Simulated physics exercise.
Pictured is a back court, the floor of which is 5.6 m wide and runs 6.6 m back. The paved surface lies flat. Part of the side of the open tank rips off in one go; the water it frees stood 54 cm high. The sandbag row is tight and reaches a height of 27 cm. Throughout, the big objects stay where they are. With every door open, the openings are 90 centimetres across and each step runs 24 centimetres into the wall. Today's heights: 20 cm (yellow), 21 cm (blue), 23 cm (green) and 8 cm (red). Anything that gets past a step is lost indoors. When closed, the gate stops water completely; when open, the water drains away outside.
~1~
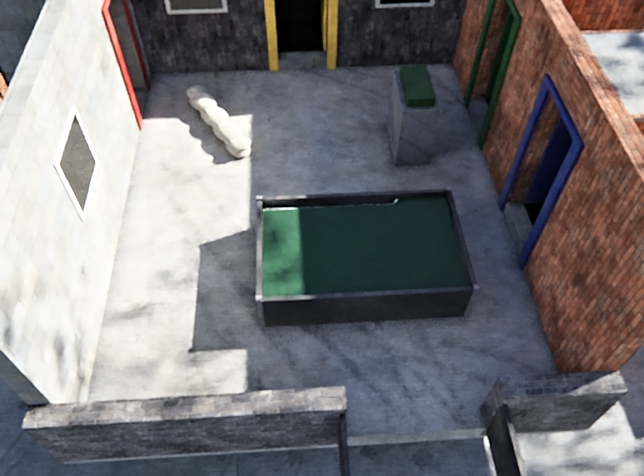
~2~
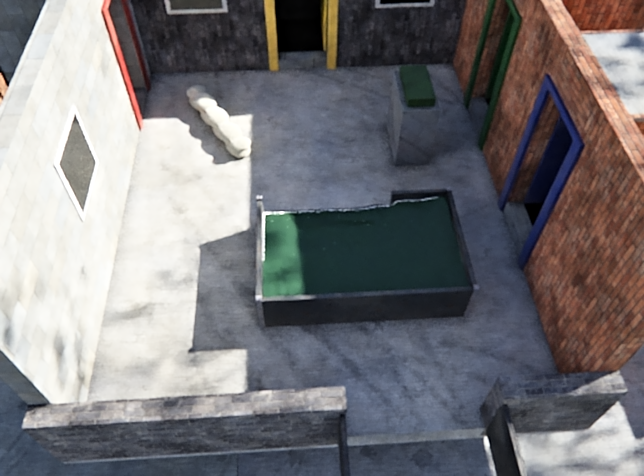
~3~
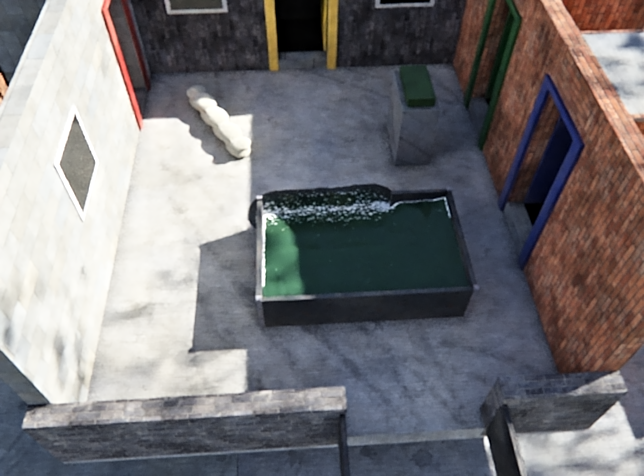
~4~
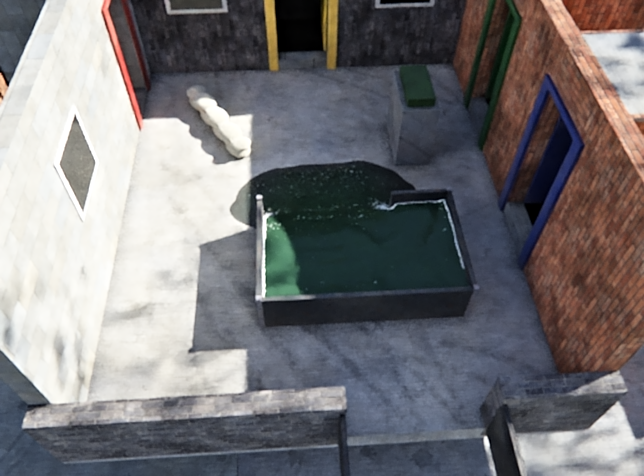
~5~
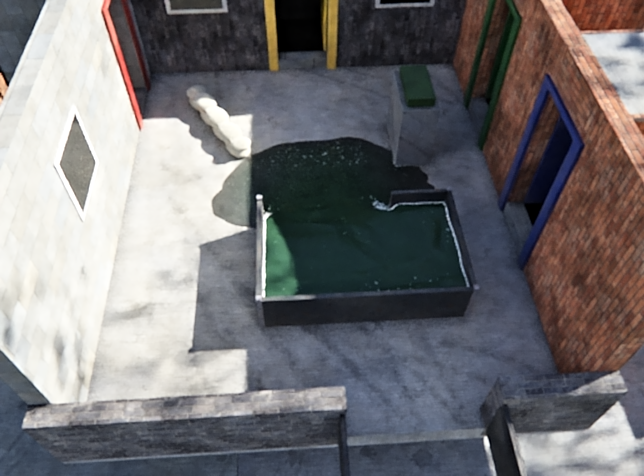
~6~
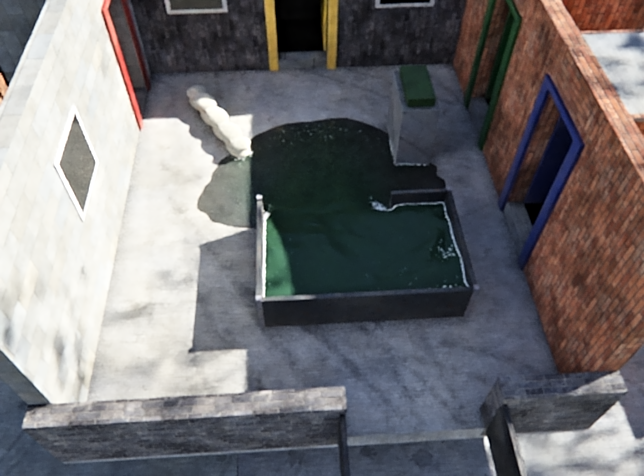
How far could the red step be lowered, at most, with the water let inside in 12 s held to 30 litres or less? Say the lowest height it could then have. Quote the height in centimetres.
It could then stand at about 13 cm.
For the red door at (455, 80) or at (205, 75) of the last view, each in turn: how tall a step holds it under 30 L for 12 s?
14.5 and 12.0 cm.
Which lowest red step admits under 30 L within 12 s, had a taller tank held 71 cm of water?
You'd need a step of close to 18 cm.
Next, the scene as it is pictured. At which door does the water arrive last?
The blue door.
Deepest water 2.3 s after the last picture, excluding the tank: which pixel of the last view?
Around (151, 77).
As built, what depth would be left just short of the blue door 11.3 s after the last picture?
Some 5.0 cm.
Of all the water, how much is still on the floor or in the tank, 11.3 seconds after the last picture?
Around 90 in a hundred parts remain.
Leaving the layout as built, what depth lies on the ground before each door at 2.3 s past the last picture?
In cm: Yellow 23, blue 1, green 3, red 13.
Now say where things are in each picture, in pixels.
In the first picture, still water, 54 cm deep, in the open tank at (361, 244); the red door at (129, 57) is dry.
In the second picture, the gap is on the far side, the front 0.3 m out at a hidden place; the back of the open tank holds 54 cm.
In the third picture, water pours out on the far side and has run 0.7 m, to (291, 193); about 9 cm deep outside, 54 cm at the back.
In the fourth picture, water pours out on the far side and has run 1.2 m, to (351, 165); about 8 cm deep outside, 53 cm at the back.
In the fifth picture, water pours out on the far side and has run 1.8 m, to (337, 142); about 6 cm deep outside, 46 cm at the back.
In the sixth picture, the front is at (324, 123), 2.2 m from the gap on the far side; 5.2 m2 of floor is wet, 48 cm left at the back; the red door at (129, 57), 4.1 m from the gap, is still 2.1 m from the nearest water.
Then, 0.7 s after the last picture water covers 30 % of the floor, deepest (25 cm) near (296, 214); it has not reached the red door.
Then, 2.3 s after the last picture water covers 50 % of the floor, deepest (28 cm) near (151, 77); 13 cm at the red door, 2 litres in over its 8 cm step.
Then, 11.3 s after the last picture water covers 95 % of the floor, deepest (9 cm) near (163, 426); 5 cm at the red door, 94 litres in over its 8 cm step.
At the red door as built, the water peaked near 19 cm, 3.1 s after the last picture.
Run again over the same 12 s with other heights there, 45 litres in over 11.5 cm, 14 litres over 15.5 cm. The limit of 30 litres is kept from about 13 cm up.
